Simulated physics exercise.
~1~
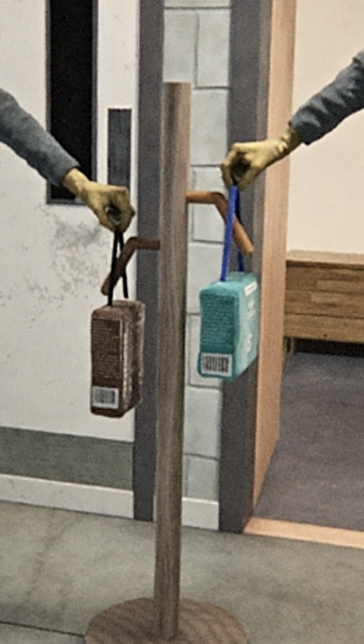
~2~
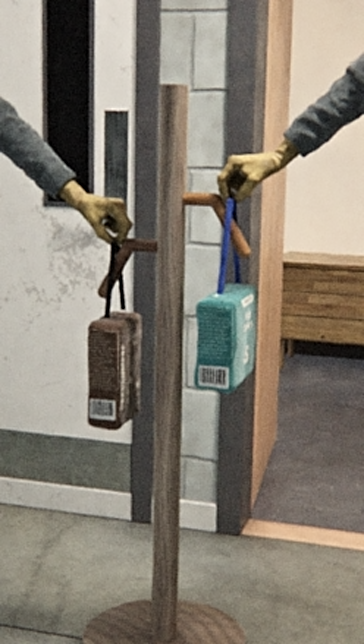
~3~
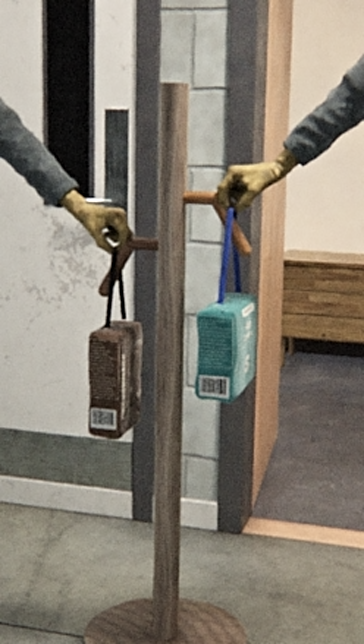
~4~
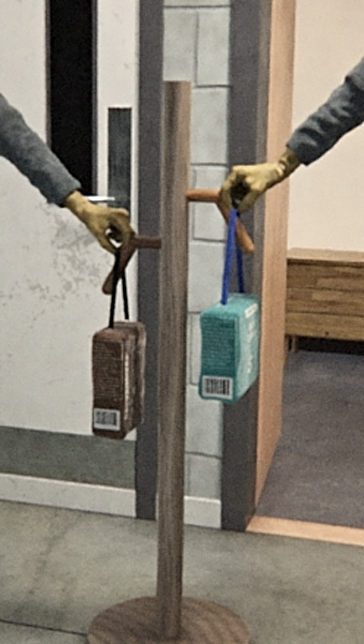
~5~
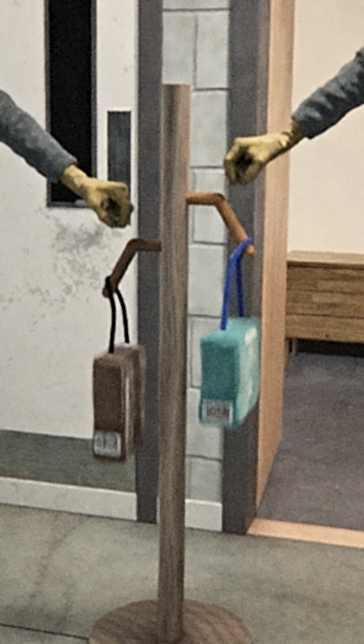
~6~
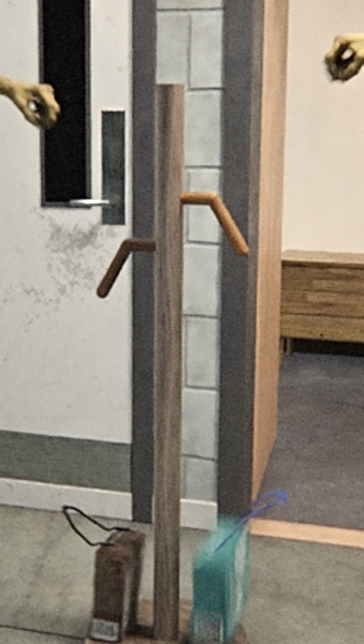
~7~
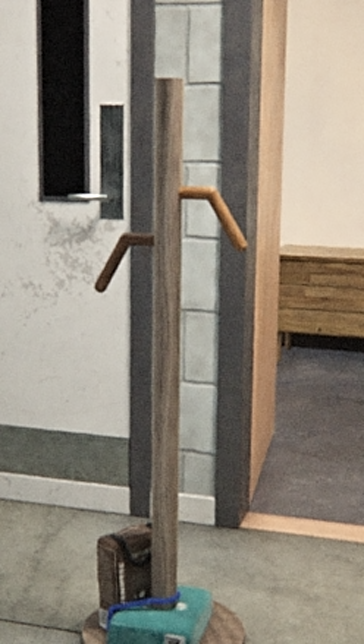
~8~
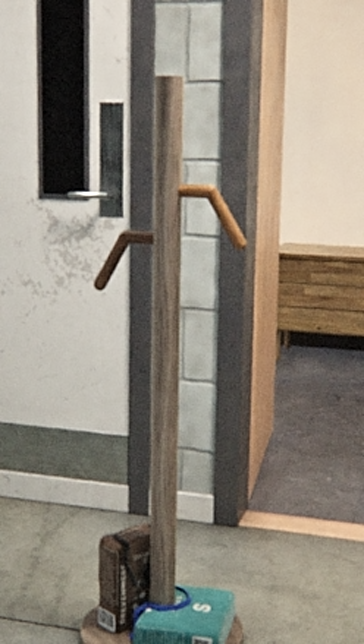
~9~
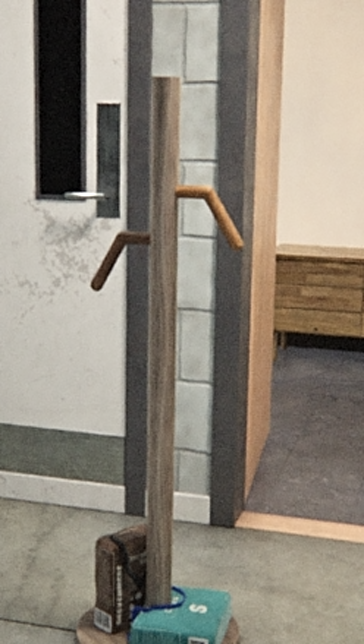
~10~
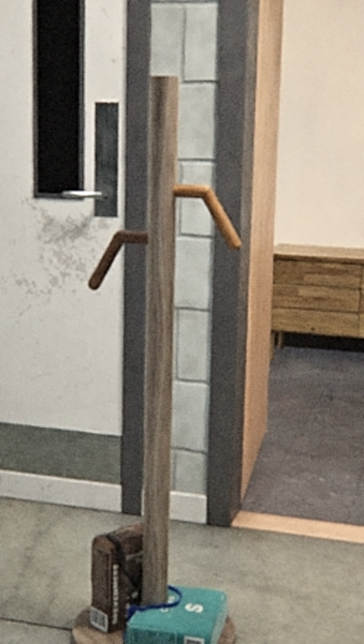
Two gloved hands hang brown and turquoise bags on pegs, but both drop to the floor.
